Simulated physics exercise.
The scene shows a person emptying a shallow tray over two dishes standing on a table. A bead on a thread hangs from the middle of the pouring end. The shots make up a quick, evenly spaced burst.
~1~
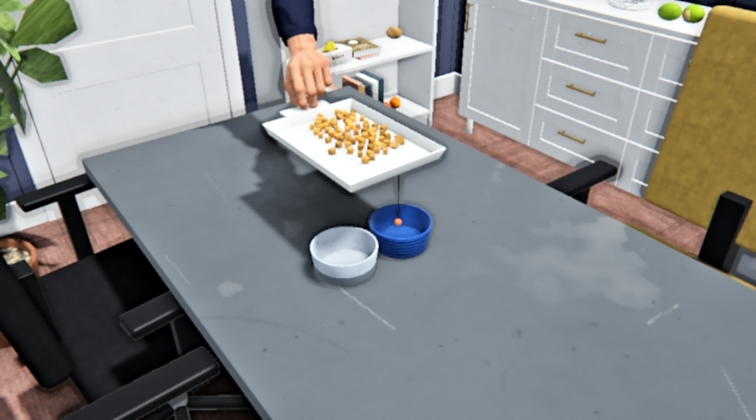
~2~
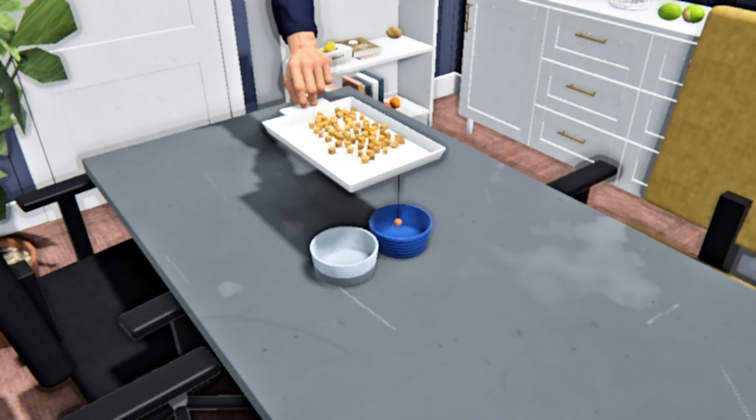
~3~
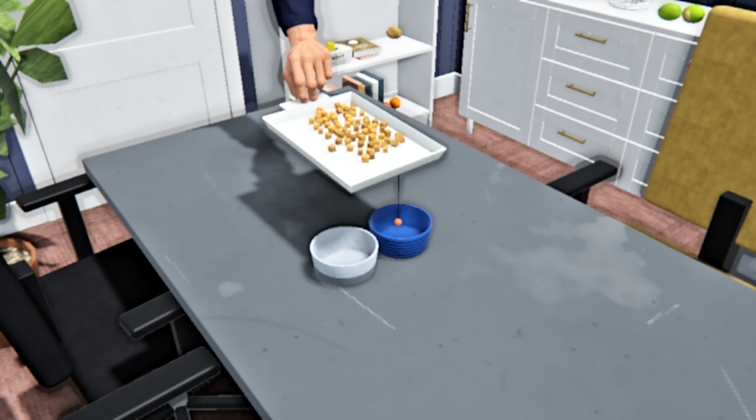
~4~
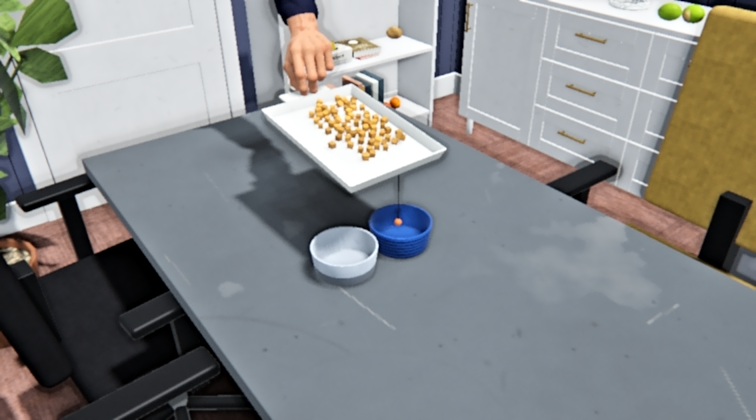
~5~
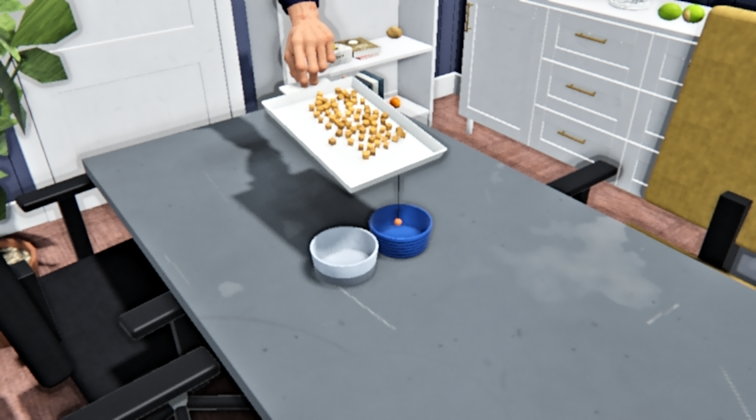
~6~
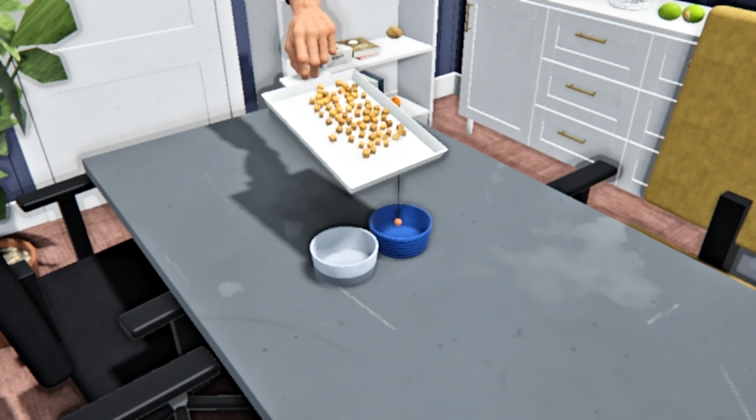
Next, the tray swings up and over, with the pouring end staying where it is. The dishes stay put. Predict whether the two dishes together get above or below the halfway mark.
Below.
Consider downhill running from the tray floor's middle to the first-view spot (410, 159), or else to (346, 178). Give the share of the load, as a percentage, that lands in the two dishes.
Lab note: Try 1 = 10 %, try 2 = 90 %.
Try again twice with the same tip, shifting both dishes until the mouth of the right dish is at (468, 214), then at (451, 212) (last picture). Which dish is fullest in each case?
It comes out as the dish further left in the first try and the dish further left in the second.
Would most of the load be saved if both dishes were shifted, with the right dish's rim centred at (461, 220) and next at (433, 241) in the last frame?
Try 1: In excess of half; try 2: In excess of half.
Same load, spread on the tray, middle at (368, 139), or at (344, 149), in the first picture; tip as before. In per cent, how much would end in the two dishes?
First case around 0 %, second case around 0 %.
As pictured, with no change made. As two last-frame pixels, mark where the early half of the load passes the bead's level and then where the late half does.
It goes through near (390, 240) first, then near (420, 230).
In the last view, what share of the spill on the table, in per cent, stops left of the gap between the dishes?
Close to 10 in a hundred.
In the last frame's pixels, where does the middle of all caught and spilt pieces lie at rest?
About (425, 284).
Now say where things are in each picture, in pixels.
Corners of the pouring end (351, 181) and (440, 148), level; middle of the load (356, 132), croutons; left dish (364, 271); right dish (420, 244); bead on its thread (398, 222), in the first frame.
Corners of the pouring end (351, 181) and (440, 148), level; middle of the load (356, 131), in the second frame.
Corners of the pouring end (351, 182) and (440, 148), tipped barely, level across its low end; middle of the load (356, 128), in the third frame.
Corners of the pouring end (352, 182) and (440, 148), tipped a little, level across its low end; middle of the load (356, 123), in the fourth frame.
Corners of the pouring end (352, 183) and (441, 148), tipped a little, level across its low end; middle of the load (357, 118), in the fifth frame.
Corners of the pouring end (353, 184) and (441, 148), tipped a little, level across its low end; middle of the load (357, 114); left dish (364, 271); right dish (420, 244), in the sixth frame.
Just after the last frame, tray tipped steeply; almost all on the tray; about a tenth in the air.
A moment on, tray tipped right over; the larger part on the tray; about a tenth outside both; about a tenth in the air.
Further on, tray tipped past a quarter turn; about a tenth in the left dish; almost all outside both.
When it is over, tray tipped past a quarter turn; about a tenth in the left dish; not one in the right dish; almost all outside both.
